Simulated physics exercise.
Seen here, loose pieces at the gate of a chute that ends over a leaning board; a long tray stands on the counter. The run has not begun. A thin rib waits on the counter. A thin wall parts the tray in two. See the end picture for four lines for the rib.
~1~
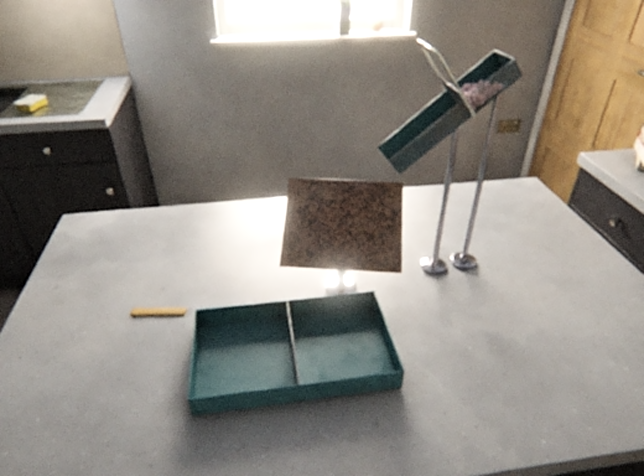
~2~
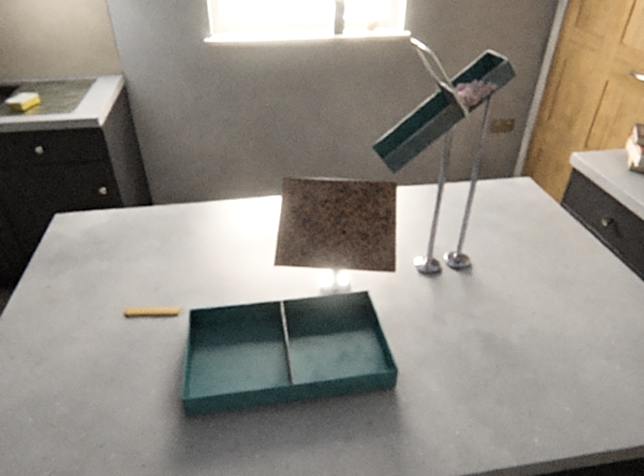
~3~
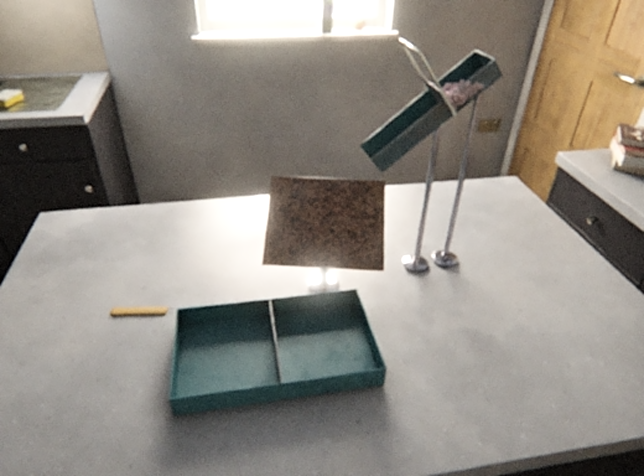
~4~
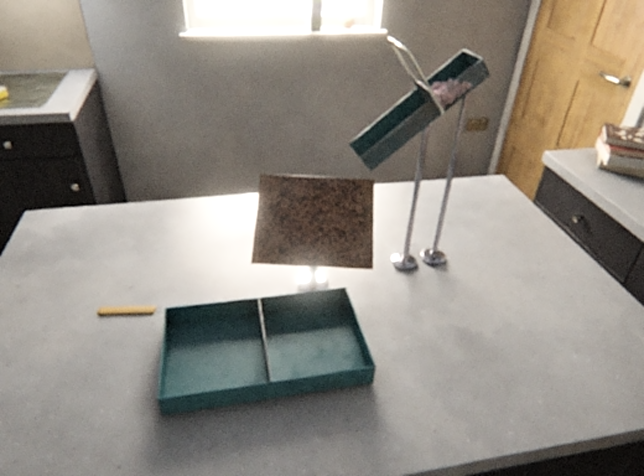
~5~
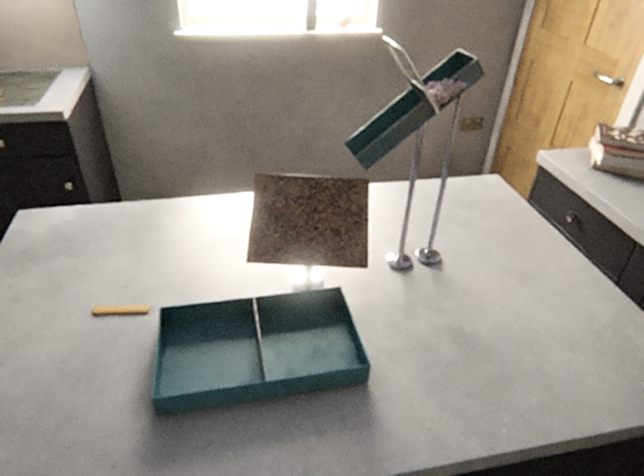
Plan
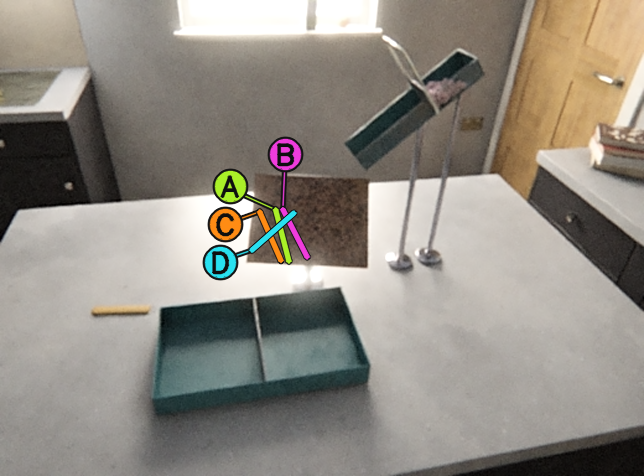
The footage shows a green chute on two thin stands holding small pinkish pieces above a brown tilted board and a divided green tray on a grey counter; the view shifts slightly rightward while the objects stay still.
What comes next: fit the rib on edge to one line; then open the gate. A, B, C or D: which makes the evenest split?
Use line D.
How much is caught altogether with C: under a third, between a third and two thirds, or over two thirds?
It is over two thirds.
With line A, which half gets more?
The right half.
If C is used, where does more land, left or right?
Right.
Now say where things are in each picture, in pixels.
The first frame shows load behind the gate near (475, 94), sugar pearls; lip of the chute near (393, 167), sloping fairly steeply.
The second frame shows middle of the board near (337, 223), tilted fairly steeply; middle of its low edge near (334, 269); of its high edge near (340, 180).
The third frame shows front corners of the tray near (170, 399) and (386, 368); front end of its middle wall near (282, 383); gate still shut near (435, 89).
The fourth frame shows middle of the load near (445, 92); lip near (365, 164).
The fifth frame shows middle of the load near (439, 92); lip near (360, 163).
On the marked copy, line A from (275, 209) to (288, 261); line B from (282, 209) to (307, 257); line C from (259, 211) to (280, 260); line D from (293, 213) to (251, 250).
If A is chosen, of what is caught, only a few in the left half, all but a few in the right.
If B is chosen, of what is caught, a small share in the left half, all but a few in the right.
If C is chosen, of what is caught, a small share in the left half, all but a few in the right.
If D is chosen, of what is caught, close to half in the left half, close to half in the right.
